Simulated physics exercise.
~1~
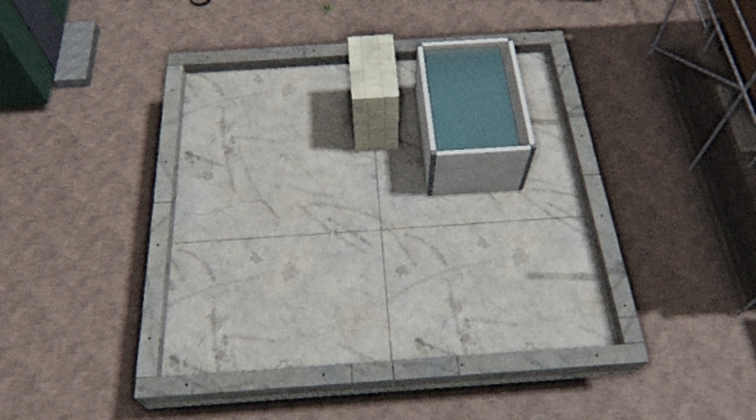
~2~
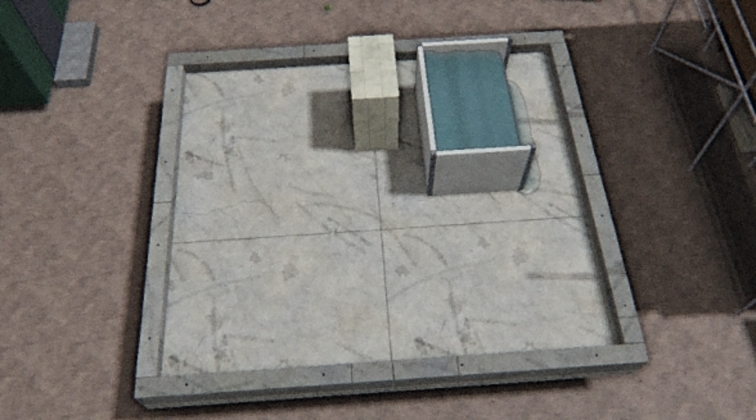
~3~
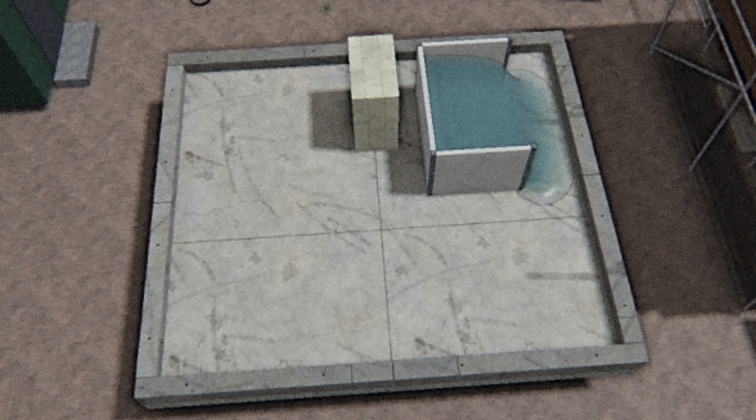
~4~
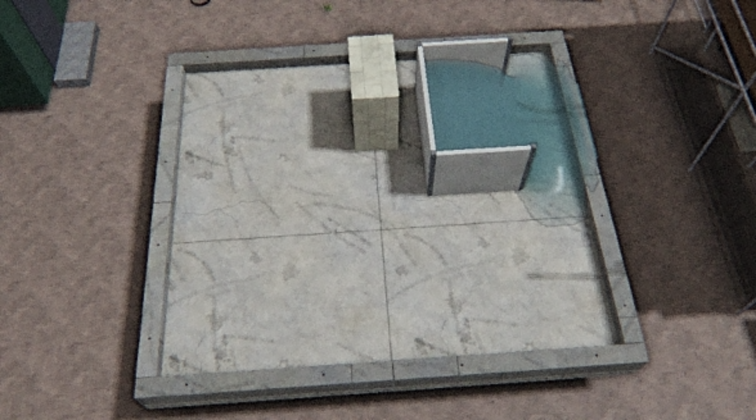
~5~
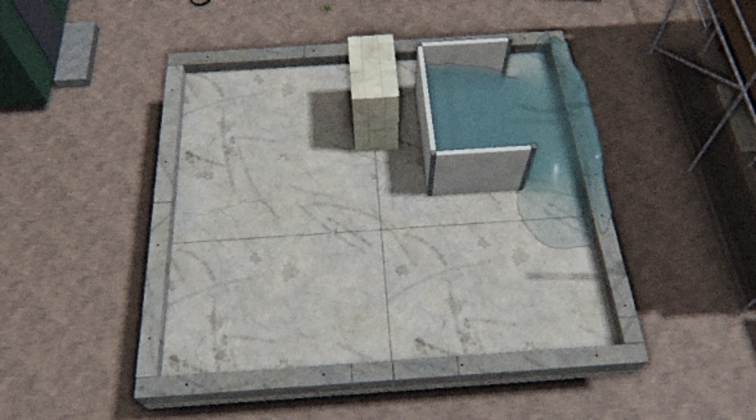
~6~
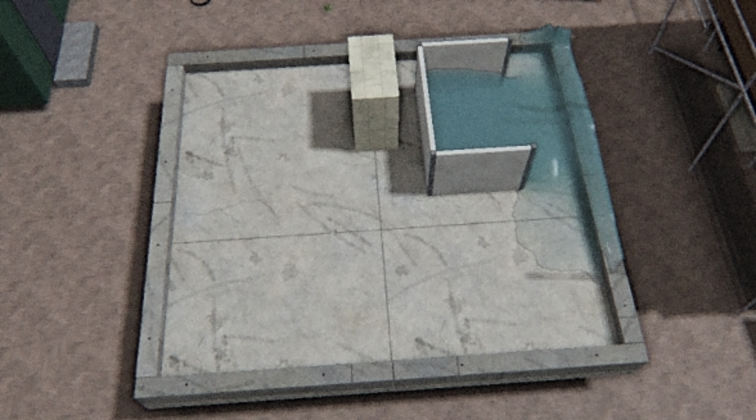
Inside a low-walled square compound, the right side of an open white tank gave way, and blue-green water poured through the gap, reached the right wall, lapped up onto it and spread toward the viewer.
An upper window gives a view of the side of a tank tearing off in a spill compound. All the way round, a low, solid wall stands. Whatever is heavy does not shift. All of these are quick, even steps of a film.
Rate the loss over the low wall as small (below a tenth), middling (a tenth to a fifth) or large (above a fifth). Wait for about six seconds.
Large.
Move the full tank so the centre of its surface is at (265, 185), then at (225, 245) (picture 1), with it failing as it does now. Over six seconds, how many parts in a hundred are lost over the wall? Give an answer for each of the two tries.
Roughly 16 per cent in the first case and 18 per cent in the second.
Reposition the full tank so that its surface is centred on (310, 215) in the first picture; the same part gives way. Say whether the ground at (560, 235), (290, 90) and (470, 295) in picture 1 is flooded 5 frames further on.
Taking them in order: The first is submerged, the second spared and the third submerged.
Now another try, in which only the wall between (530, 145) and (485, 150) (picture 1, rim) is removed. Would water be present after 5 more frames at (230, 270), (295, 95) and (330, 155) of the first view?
Taking them as listed, I'd say unwetted, unwetted and unwetted.
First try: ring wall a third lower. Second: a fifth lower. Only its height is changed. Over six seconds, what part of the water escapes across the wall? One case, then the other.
I'd put the first at around 58 percent and the second at around 54 percent.
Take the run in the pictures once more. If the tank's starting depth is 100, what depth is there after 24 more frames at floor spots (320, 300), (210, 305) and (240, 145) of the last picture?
Respectively 2, 2 and 2 per cent.
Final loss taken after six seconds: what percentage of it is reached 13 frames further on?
Close to 100 out of every hundred.
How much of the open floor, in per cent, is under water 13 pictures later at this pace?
That comes to about 35 per cent.
A moment on, water covers 20 % of the floor; the low wall has let 24 % over.
Next, water covers 20 % of the floor; the low wall has let 34 % over.
Then, water covers 30 % of the floor; the low wall has let 44 % over.
Later, water covers 55 % of the floor; the low wall has let 45 % over.
In the end, water covers 70 % of the floor; the low wall has let 45 % over.
